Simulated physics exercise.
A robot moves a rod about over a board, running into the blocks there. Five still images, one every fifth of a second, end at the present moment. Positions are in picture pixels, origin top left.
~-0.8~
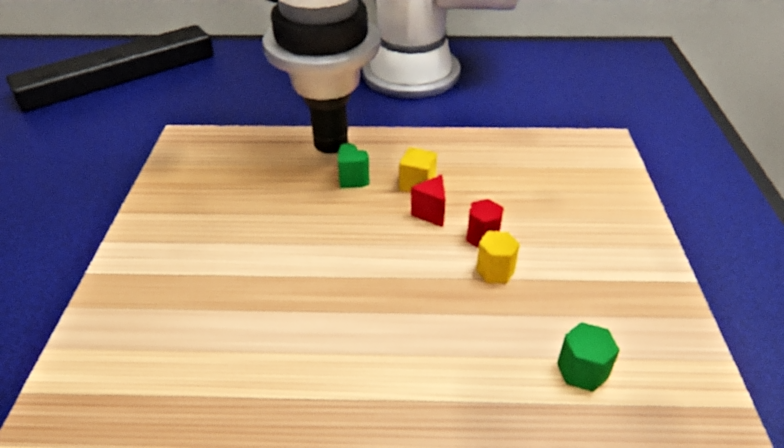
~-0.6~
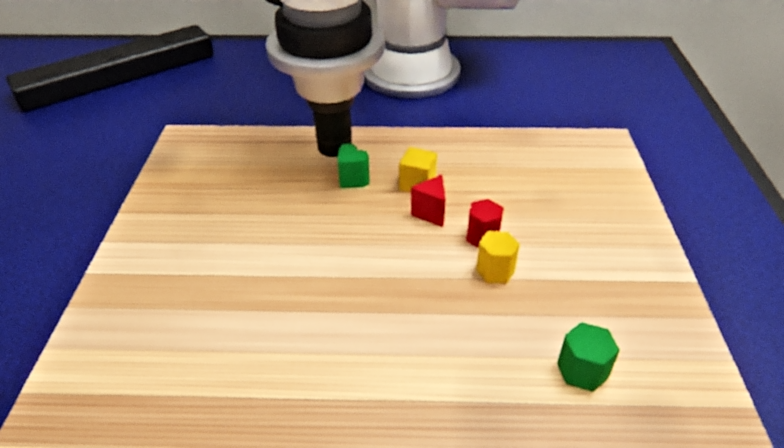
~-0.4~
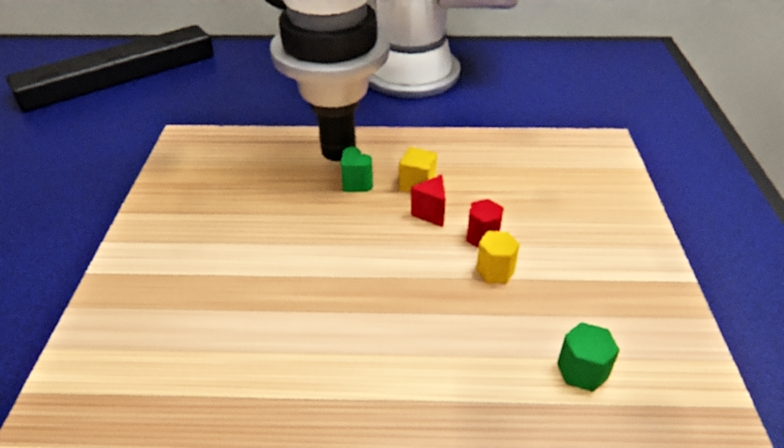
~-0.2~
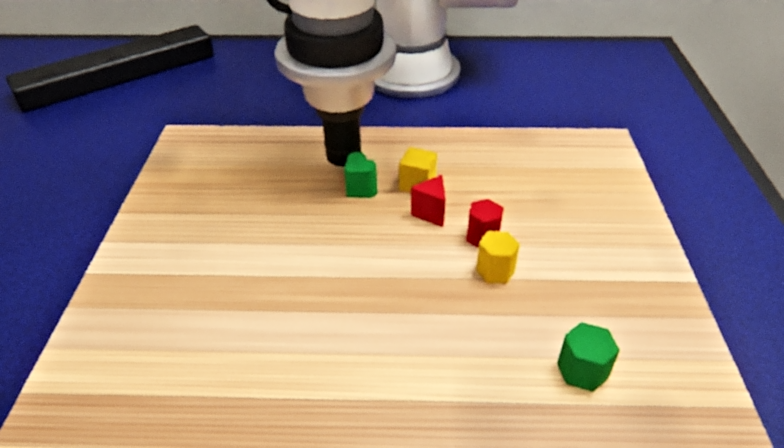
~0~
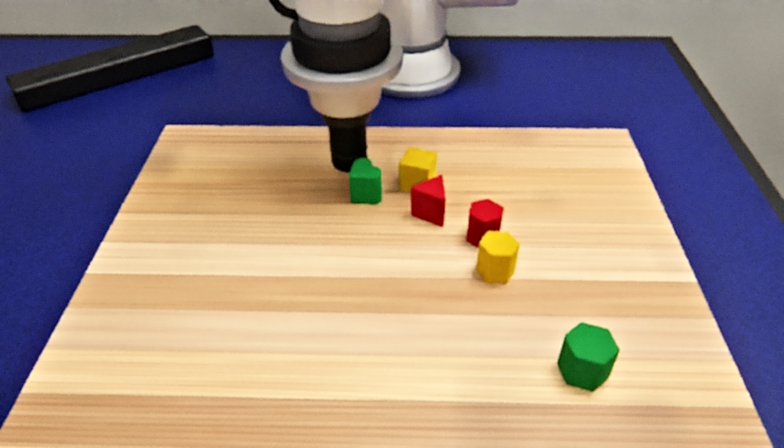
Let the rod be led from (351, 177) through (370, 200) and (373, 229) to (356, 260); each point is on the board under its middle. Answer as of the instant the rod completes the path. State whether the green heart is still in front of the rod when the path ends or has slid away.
Fallen away.
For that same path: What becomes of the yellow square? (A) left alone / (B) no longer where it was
(A)
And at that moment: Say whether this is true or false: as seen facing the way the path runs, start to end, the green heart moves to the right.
False - the claim does not hold.
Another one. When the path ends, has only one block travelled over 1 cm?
Yes.
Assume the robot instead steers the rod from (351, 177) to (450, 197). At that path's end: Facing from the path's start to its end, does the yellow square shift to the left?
It seems so.
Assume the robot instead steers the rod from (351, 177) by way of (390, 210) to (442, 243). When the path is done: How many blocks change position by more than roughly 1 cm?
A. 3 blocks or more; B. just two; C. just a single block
Answer: B.
What follows on the original path. One third of the way, rod (370, 185); green heart (380, 194), turned 25° clockwise.
Two thirds of the way, rod (372, 215); green heart (390, 221), turned 40° clockwise.
At the end, rod (355, 245); green heart (394, 232), turned 15° clockwise; yellow square still.
